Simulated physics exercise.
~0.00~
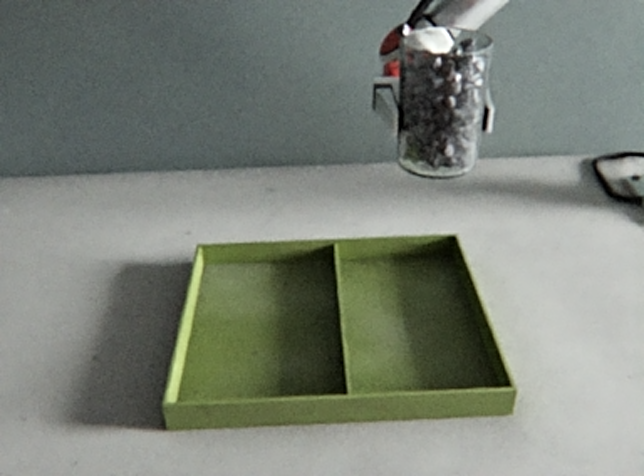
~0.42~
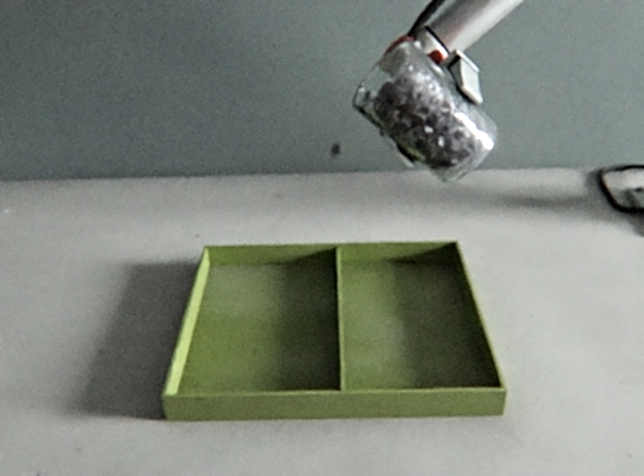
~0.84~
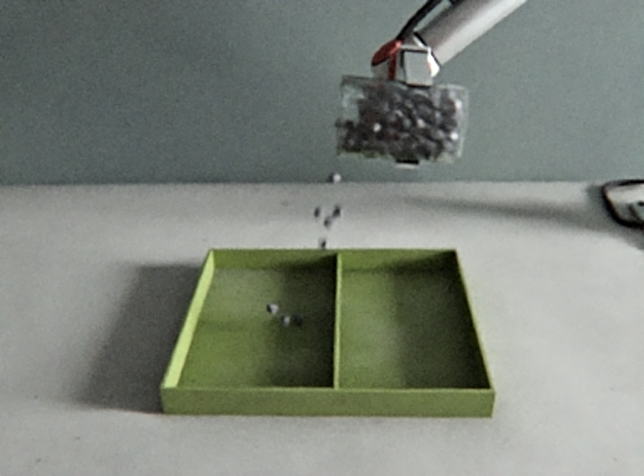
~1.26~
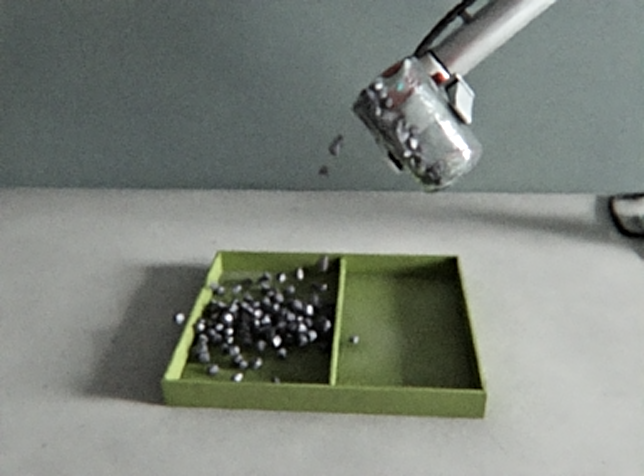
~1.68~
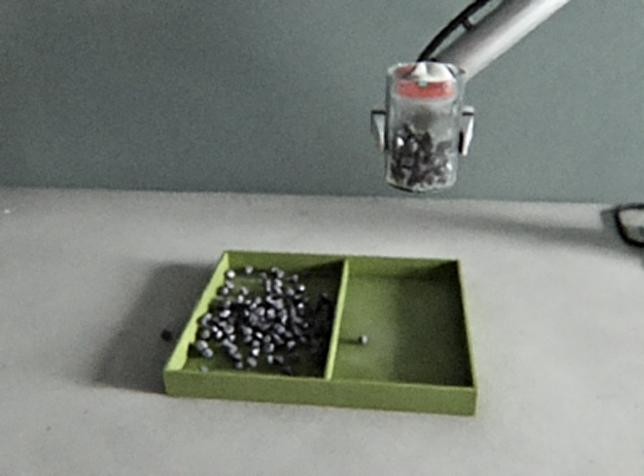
A robot arm tipped a clear cup of small dark pebbles over a green divided tray, spilling most of them into the left section, with one landing in the right and one on the table, then turned the partly filled cup upright again.
